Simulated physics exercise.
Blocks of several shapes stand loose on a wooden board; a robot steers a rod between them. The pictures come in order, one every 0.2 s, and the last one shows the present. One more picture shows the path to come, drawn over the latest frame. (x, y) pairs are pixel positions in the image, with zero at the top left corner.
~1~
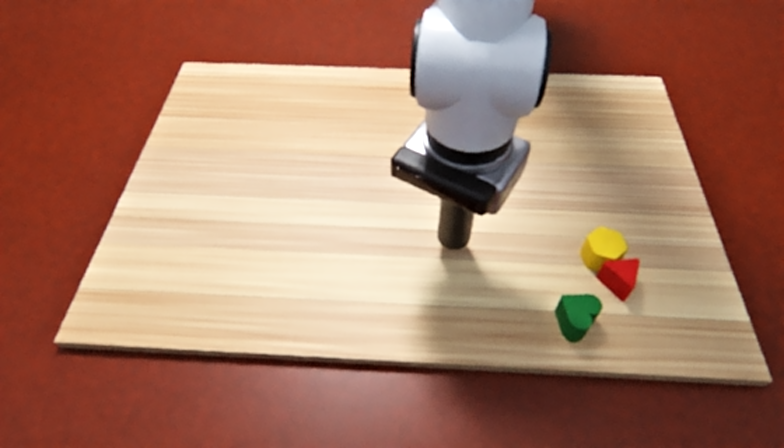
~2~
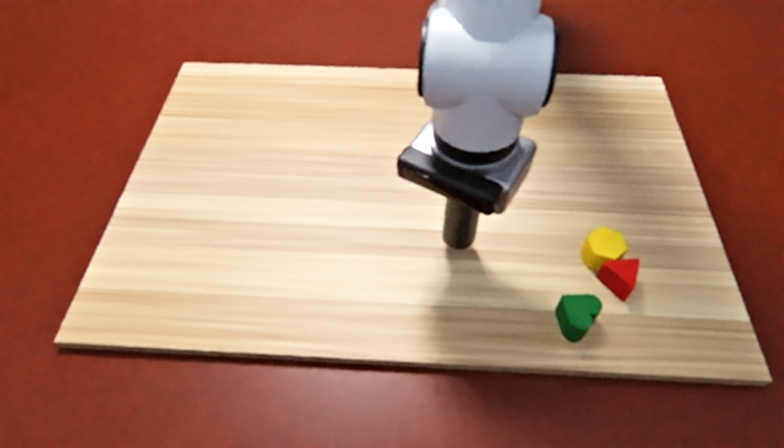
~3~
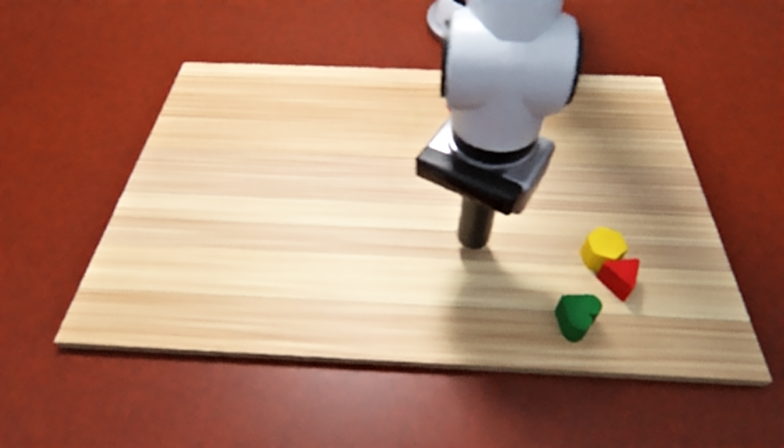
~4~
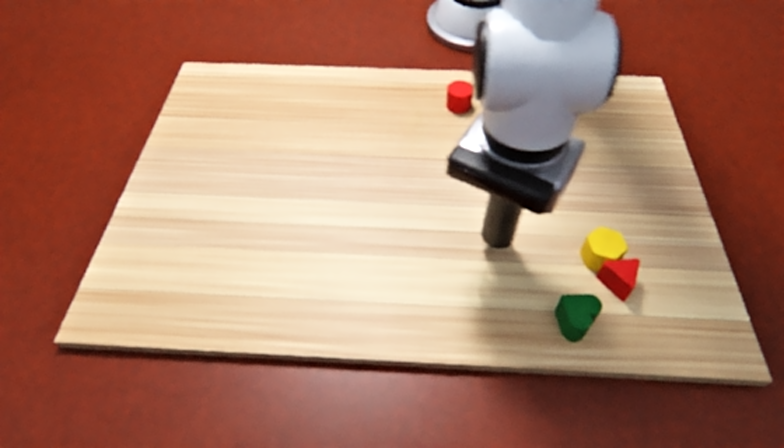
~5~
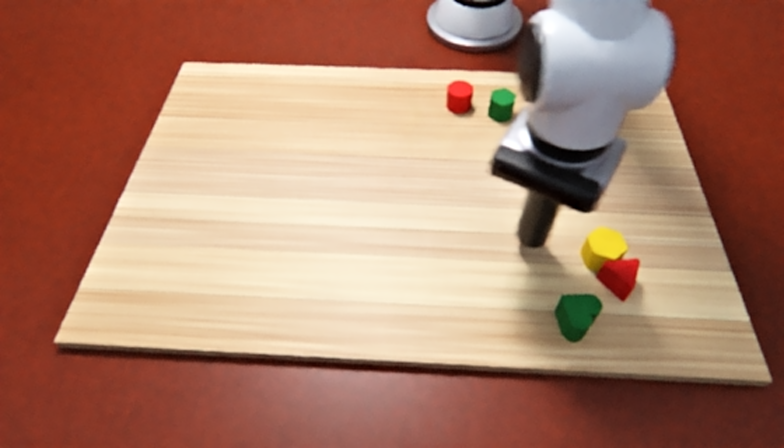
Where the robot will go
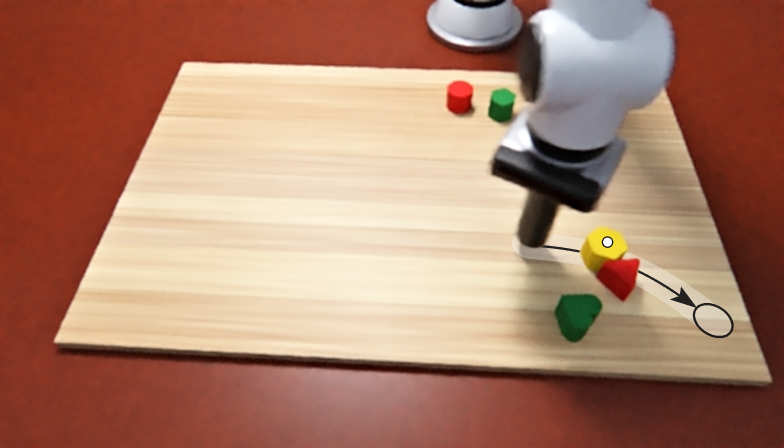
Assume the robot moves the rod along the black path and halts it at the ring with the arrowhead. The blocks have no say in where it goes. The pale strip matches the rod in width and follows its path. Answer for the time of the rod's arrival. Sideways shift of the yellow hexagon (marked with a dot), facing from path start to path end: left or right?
The yellow hexagon is shifted sideways to the left, facing along the path from start to end.
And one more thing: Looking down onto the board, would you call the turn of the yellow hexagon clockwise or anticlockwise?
It turns round anticlockwise.
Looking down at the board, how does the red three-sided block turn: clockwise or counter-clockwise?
Its spin: Clockwise.
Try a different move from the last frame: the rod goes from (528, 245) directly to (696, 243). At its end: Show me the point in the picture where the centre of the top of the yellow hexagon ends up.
I'd say the yellow hexagon ends with its top centre at (663, 258).
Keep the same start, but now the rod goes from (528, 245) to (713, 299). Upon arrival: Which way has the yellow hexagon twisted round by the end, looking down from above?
It twists anticlockwise.
Drawn move, from (528, 245) through (590, 254) and (653, 279) to (713, 320); the dot is on the yellow hexagon.
On the path given first. One third of the way, rod (596, 244); yellow hexagon (638, 248); red three-sided block (631, 273), turned 10° clockwise.
Two thirds of the way, rod (660, 269); yellow hexagon (703, 264), turned 30° anticlockwise; red three-sided block (635, 277), turned 35° clockwise.
At the end, rod (723, 311); green heart still; yellow hexagon (728, 271), turned 90° anticlockwise; red three-sided block (635, 277), turned 35° clockwise.
